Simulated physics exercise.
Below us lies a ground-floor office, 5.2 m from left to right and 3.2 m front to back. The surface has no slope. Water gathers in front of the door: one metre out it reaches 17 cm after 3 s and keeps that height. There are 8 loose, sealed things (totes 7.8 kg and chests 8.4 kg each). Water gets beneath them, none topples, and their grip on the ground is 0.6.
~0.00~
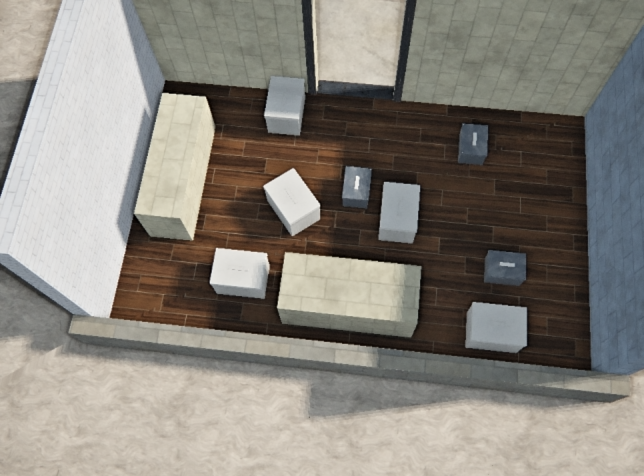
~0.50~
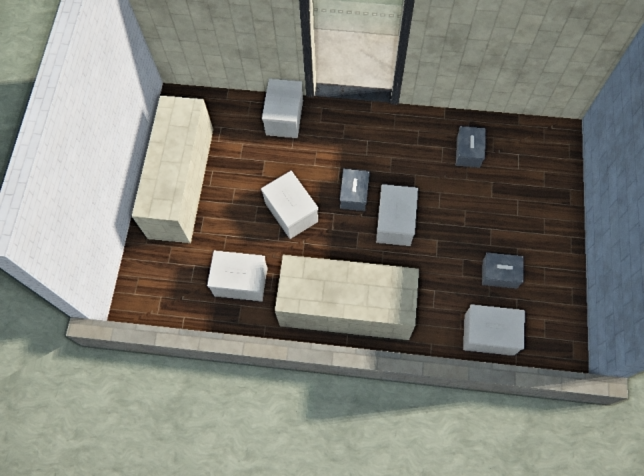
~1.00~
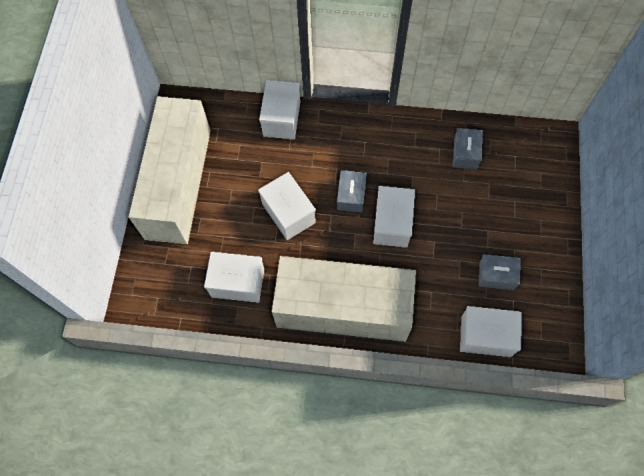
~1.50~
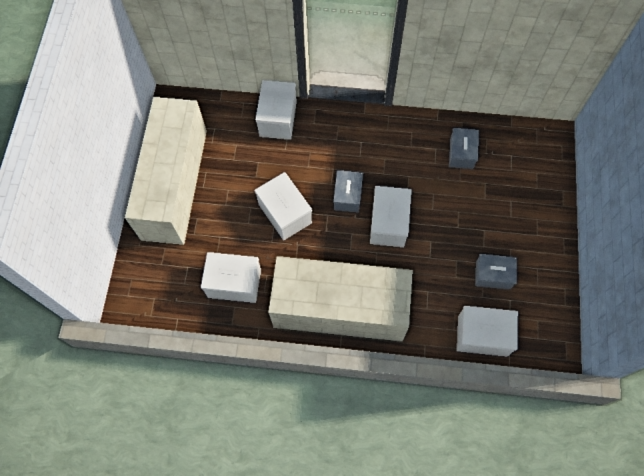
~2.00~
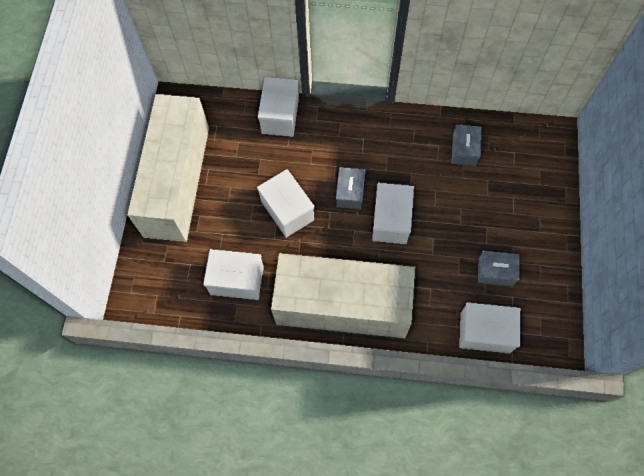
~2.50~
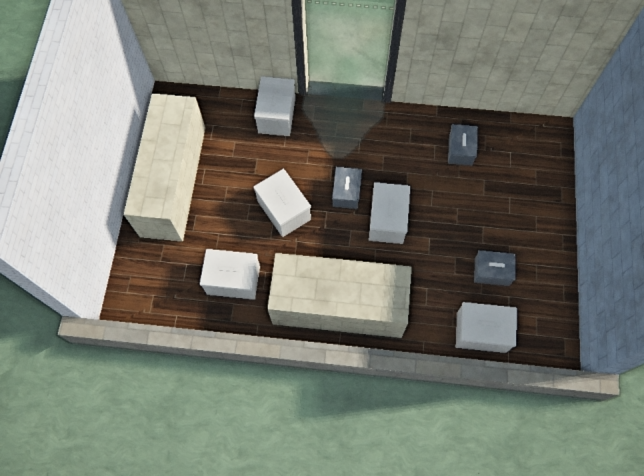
At the start, boxes and chests stand scattered across the dark wood floor of a room seen from above, with pale, dry ground outside. The ground outside then turns greenish, starting below the room and later showing beyond the doorway. Finally, a thin sheet of water spreads inside the door, while the boxes stay put.
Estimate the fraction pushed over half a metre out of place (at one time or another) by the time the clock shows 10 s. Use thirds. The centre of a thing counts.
It is between one and two thirds.
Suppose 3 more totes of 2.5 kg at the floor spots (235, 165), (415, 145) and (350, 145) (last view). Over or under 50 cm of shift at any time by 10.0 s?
In that order: Short of it, short of it, more.
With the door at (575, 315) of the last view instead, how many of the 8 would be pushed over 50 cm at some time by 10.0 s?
Then 4.
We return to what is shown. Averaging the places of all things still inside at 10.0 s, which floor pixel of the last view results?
Around (345, 251).
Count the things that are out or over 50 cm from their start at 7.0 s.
I count 4.
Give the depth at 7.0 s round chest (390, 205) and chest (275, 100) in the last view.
About 5 and 2 cm.
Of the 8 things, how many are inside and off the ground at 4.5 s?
At that moment 0.
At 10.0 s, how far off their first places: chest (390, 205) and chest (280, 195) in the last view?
In turn: 200 cm, 150 cm.
After 3.5 s 0 of 8 are over 50 cm from their spots; 0 afloat.
After 4.5 s 0 of 8 are over 50 cm from their spots; 0 afloat.
After 7.0 s 4 of 8 are over 50 cm from their spots; 3 afloat.
After 10.0 s 5 of 8 are over 50 cm from their spots, and 5 have been at some point; 5 afloat.
